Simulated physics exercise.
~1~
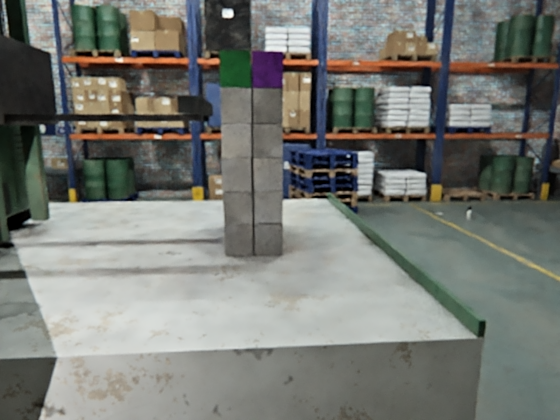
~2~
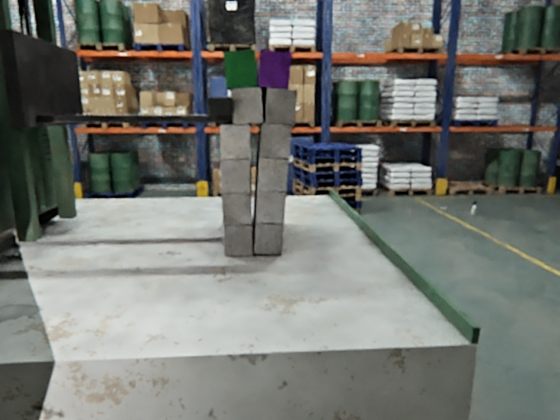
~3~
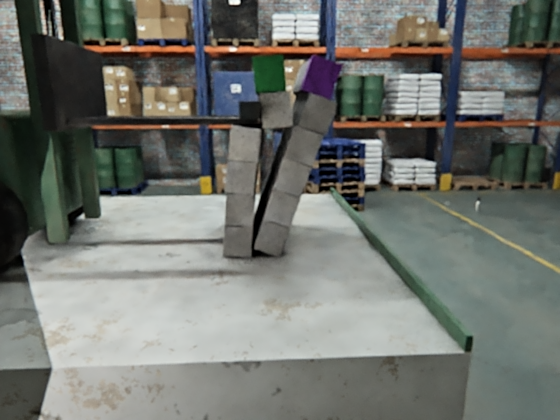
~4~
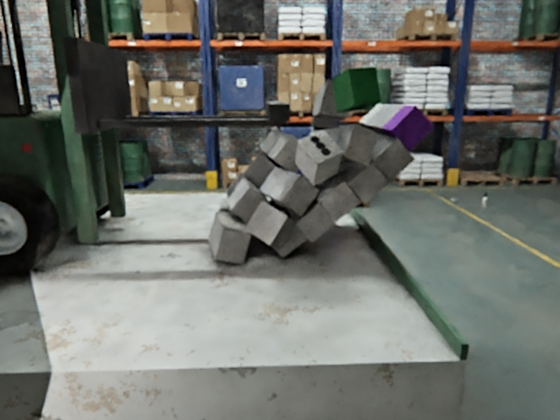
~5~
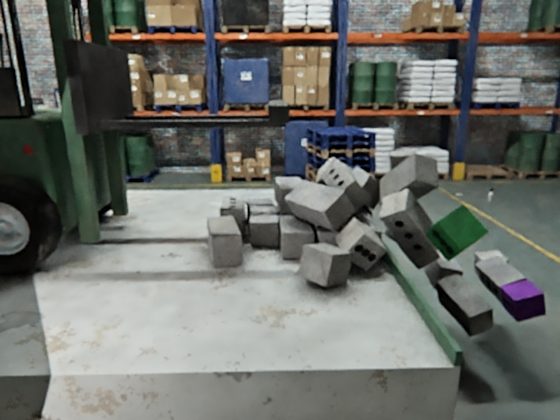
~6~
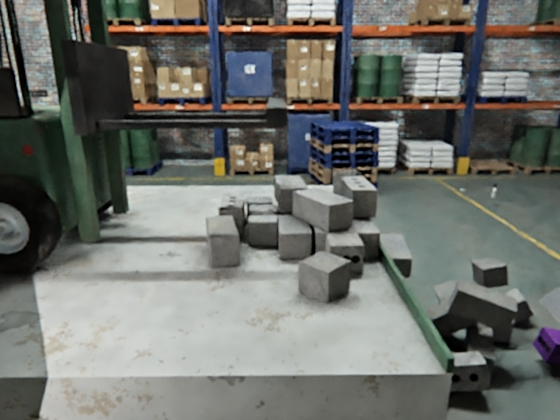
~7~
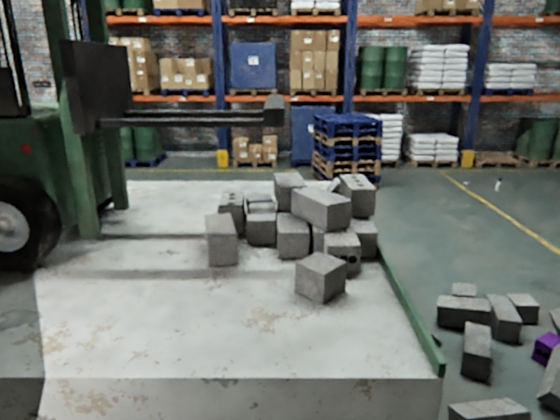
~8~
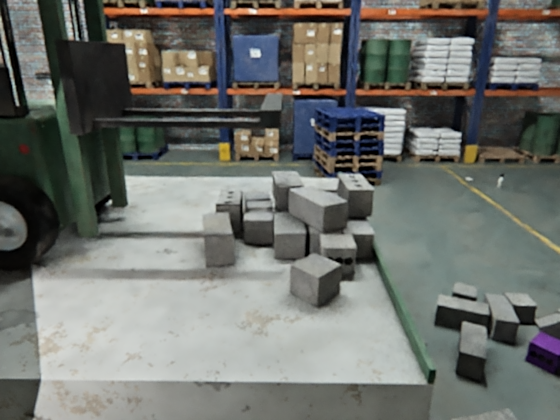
In a warehouse, a green lift truck's beam pushes a stack of gray concrete blocks topped with green and purple ones, which leans right and collapses. Some blocks remain heaped on the platform, while others, including the purple one, lie on the floor beyond its edge.
